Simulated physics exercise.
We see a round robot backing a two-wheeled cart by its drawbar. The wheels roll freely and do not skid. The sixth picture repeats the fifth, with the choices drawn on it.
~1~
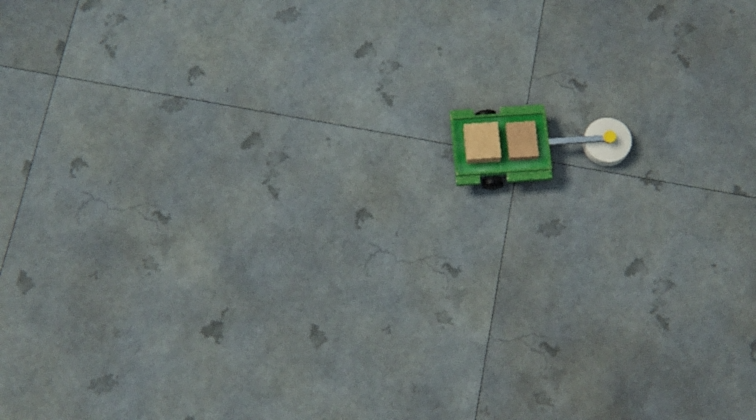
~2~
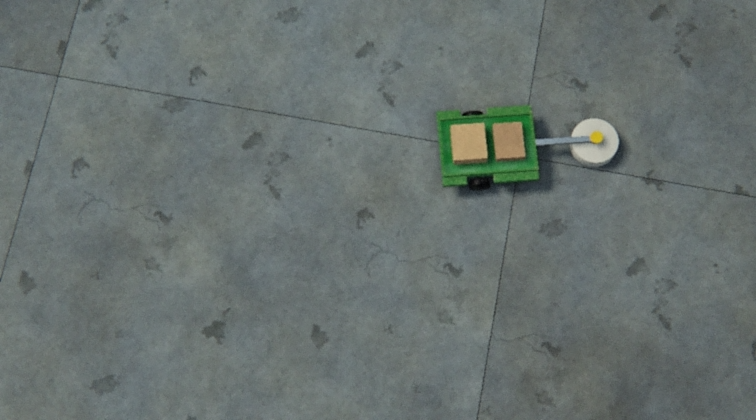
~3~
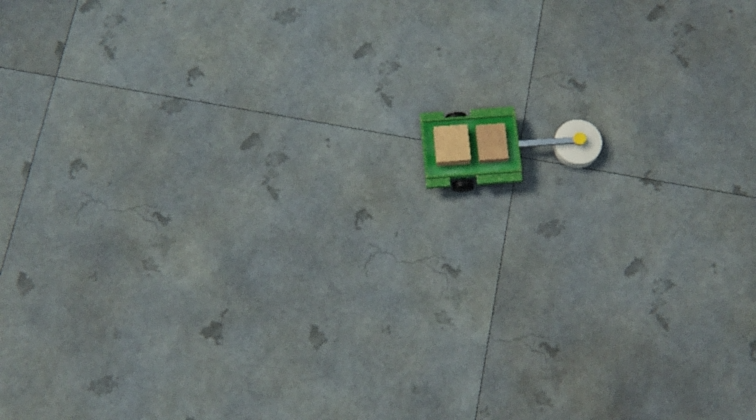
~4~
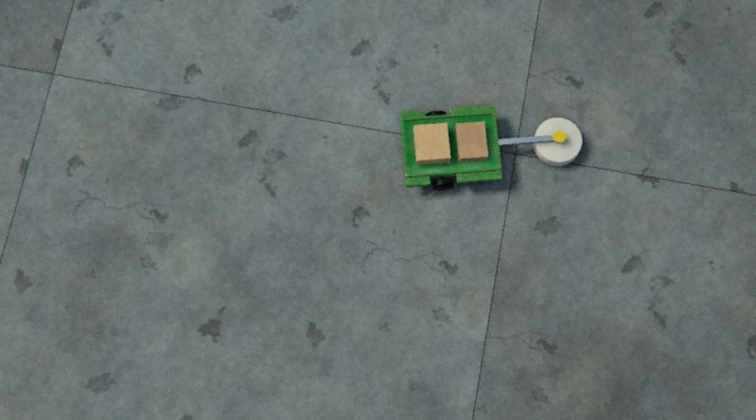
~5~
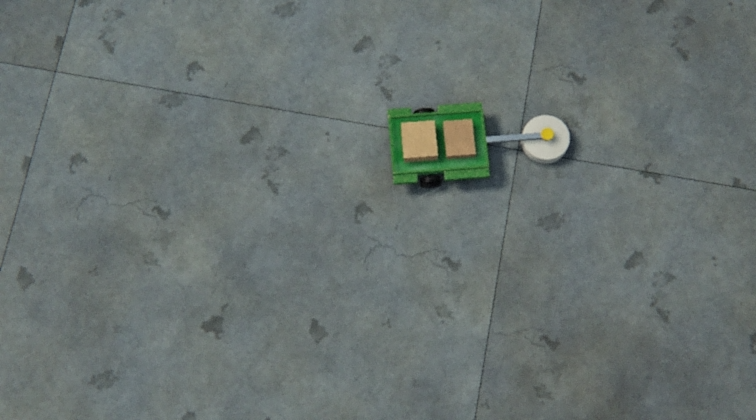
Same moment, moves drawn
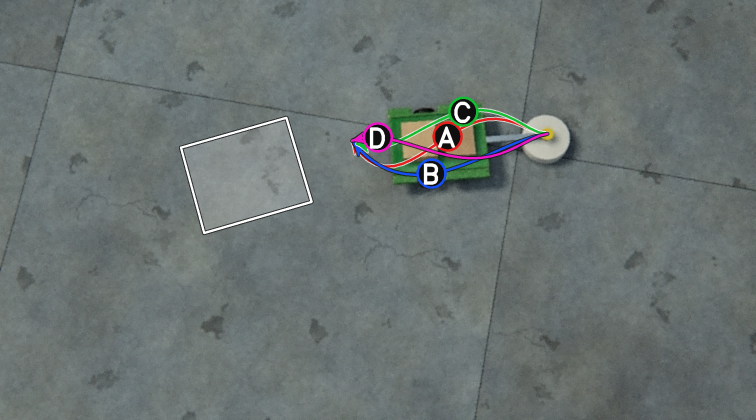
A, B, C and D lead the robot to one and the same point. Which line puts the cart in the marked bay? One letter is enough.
The robot should drive A.
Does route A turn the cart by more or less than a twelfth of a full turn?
Less than that.
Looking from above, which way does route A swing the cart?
It turns anticlockwise.
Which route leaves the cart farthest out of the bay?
B is the worst.
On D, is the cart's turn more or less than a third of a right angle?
Less than that.
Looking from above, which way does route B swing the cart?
On that route, clockwise.
On the marked copy, A from (547, 134) via (448, 137) to (352, 141); B from (547, 134) via (449, 170) to (353, 143); C from (547, 134) via (447, 117) to (357, 144); D from (547, 134) via (447, 155) to (352, 141); the bay at (246, 175).
Taking A. A third of the way, robot (472, 127), cart (369, 155).
Two thirds of the way, robot (408, 166), cart (298, 172).
When it is over, robot (352, 145), cart (247, 175); the cart stands in the bay.
As for the rest, B leaves the cart at (252, 101), out of the bay; C leaves the cart at (265, 208), out of the bay; D leaves the cart at (244, 126), out of the bay.
